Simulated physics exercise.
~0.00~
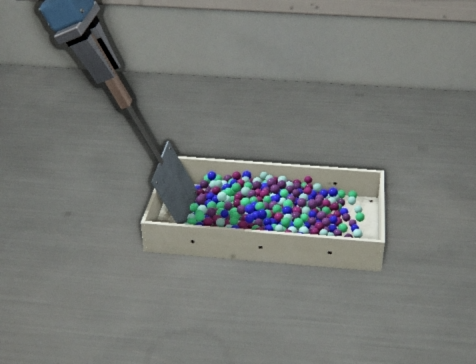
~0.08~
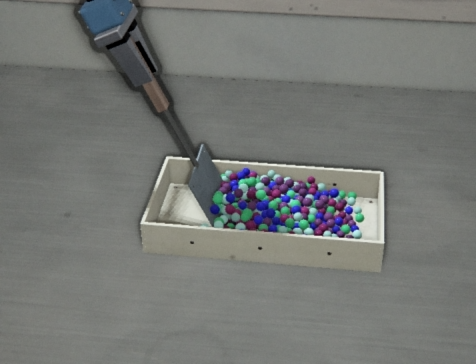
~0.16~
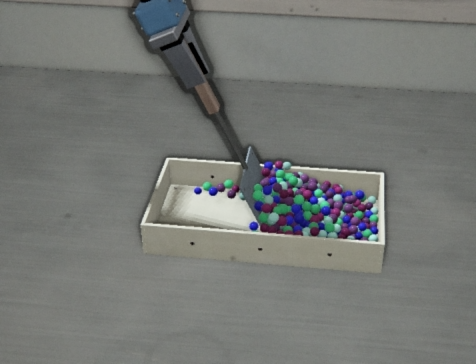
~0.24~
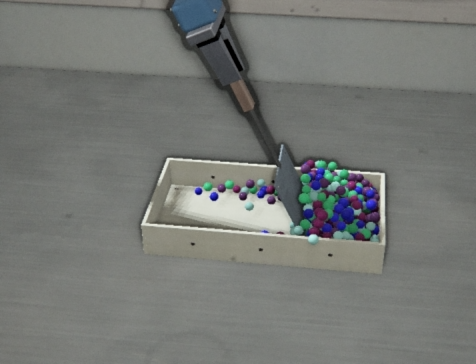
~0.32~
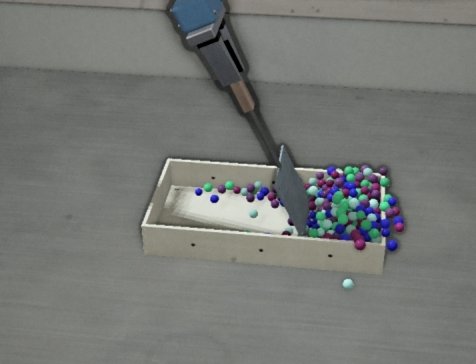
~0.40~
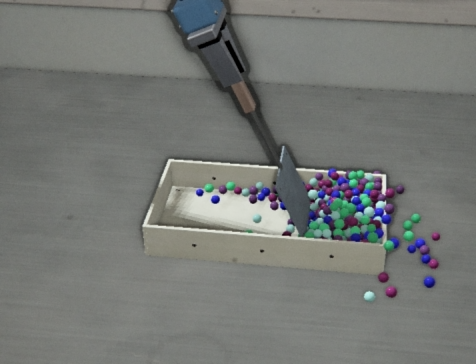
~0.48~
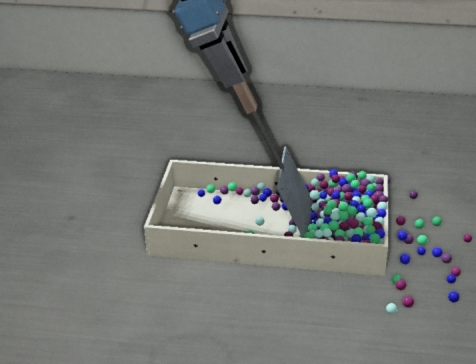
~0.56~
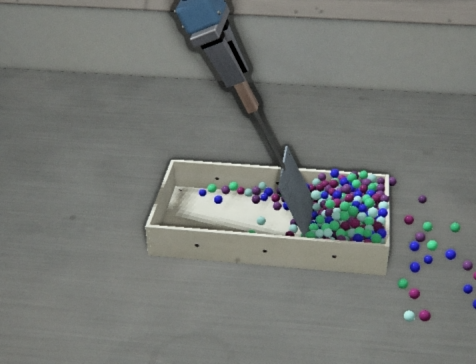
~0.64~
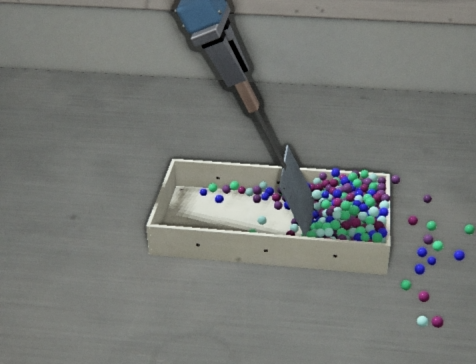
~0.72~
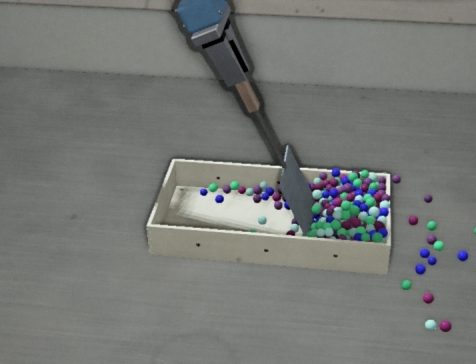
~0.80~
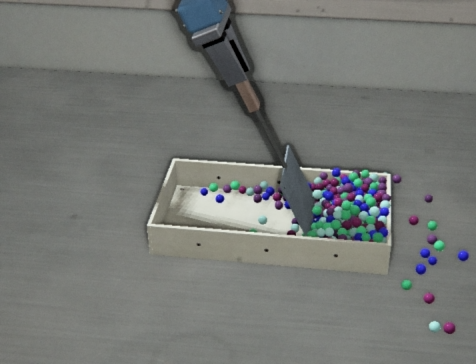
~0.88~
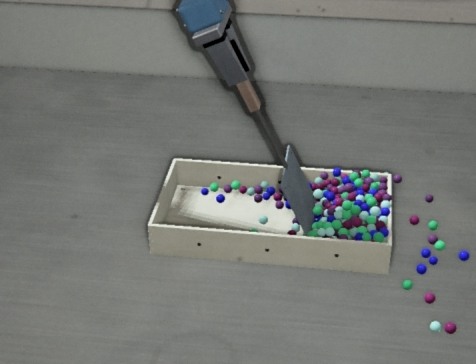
A robot arm lowers a flat paddle into the left end of a pale rectangular tin filled with small round sweets in blue, green, maroon and pale turquoise. The paddle sweeps right, pushing the sweets ahead of it and leaving a thin trail on the bare floor of the tin. The load bunches into a steep heap against the right end as the paddle stops short of it. Some sweets then spill over the rim, drop to the grey surface and roll outward. They come to rest scattered on the right, while most remain heaped in the tin beside the still paddle.
